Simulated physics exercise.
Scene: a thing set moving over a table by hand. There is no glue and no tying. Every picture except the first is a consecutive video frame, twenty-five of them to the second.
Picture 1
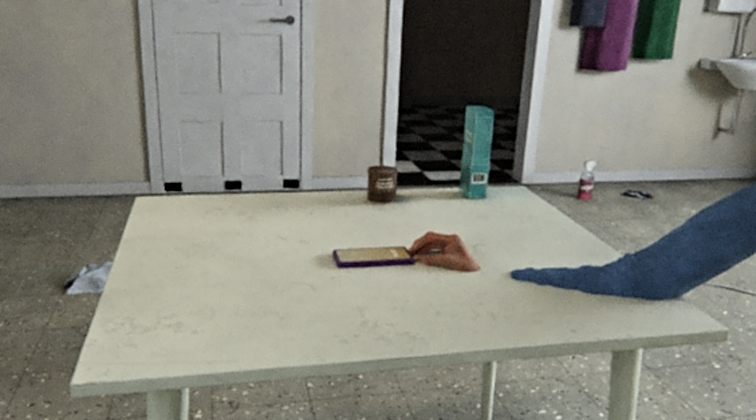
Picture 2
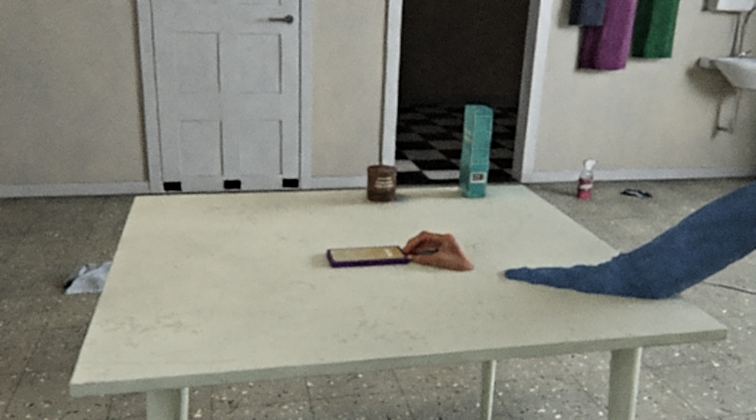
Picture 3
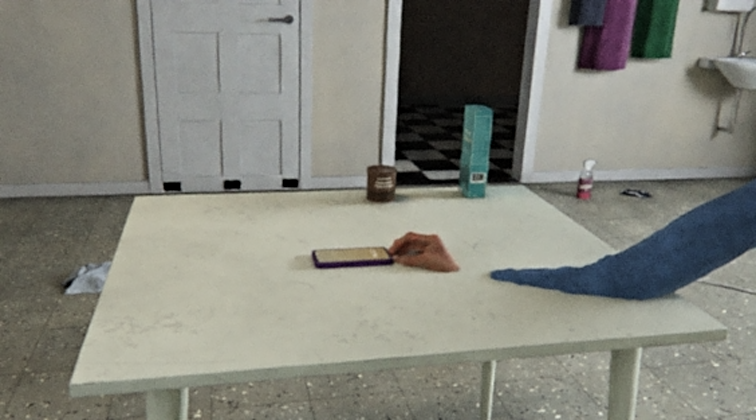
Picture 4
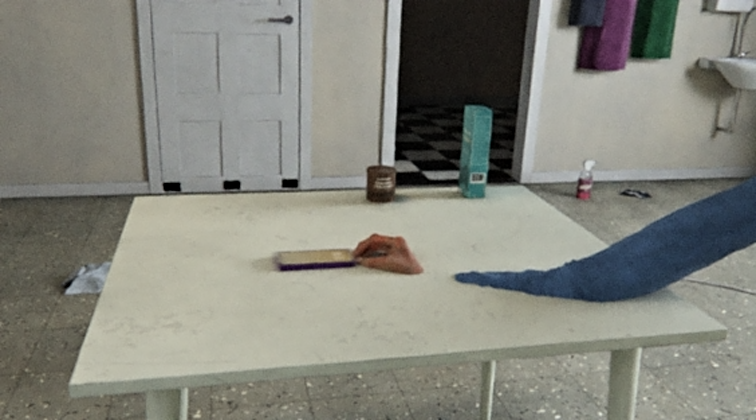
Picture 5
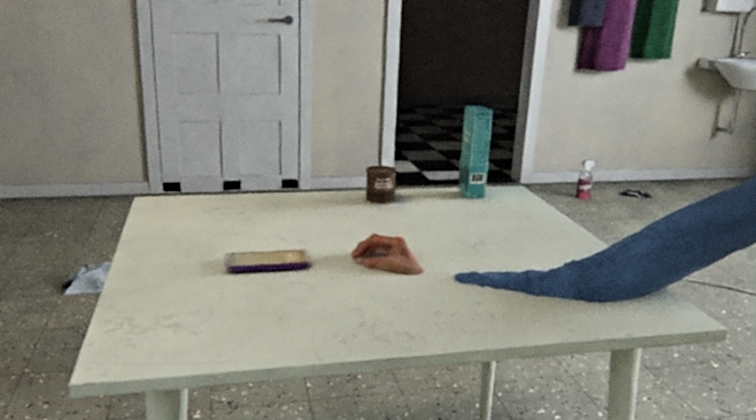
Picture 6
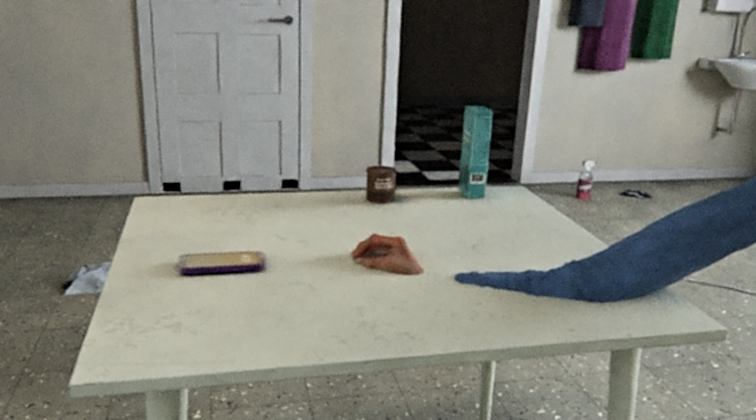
Purple phone sliding left across a pale table, pushed by a hand that then stays still while the phone keeps moving.
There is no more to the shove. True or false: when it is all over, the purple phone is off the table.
True.
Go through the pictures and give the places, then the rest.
In the first picture, under the hand; purple phone (373, 257).
In the second picture, under the hand; purple phone (367, 256).
In the third picture, under the hand; purple phone (352, 257).
In the fourth picture, purple phone (315, 259).
In the fifth picture, purple phone (268, 260) moved a little.
In the sixth picture, purple phone (222, 262) moved about its own width.
Then, 0.20 s later than the last frame, purple phone now off the table.
Then, 0.40 s later than the last frame, things are still on the move.
Then, 0.60 s later than the last frame, as before.
When it is over, off the table, purple phone.
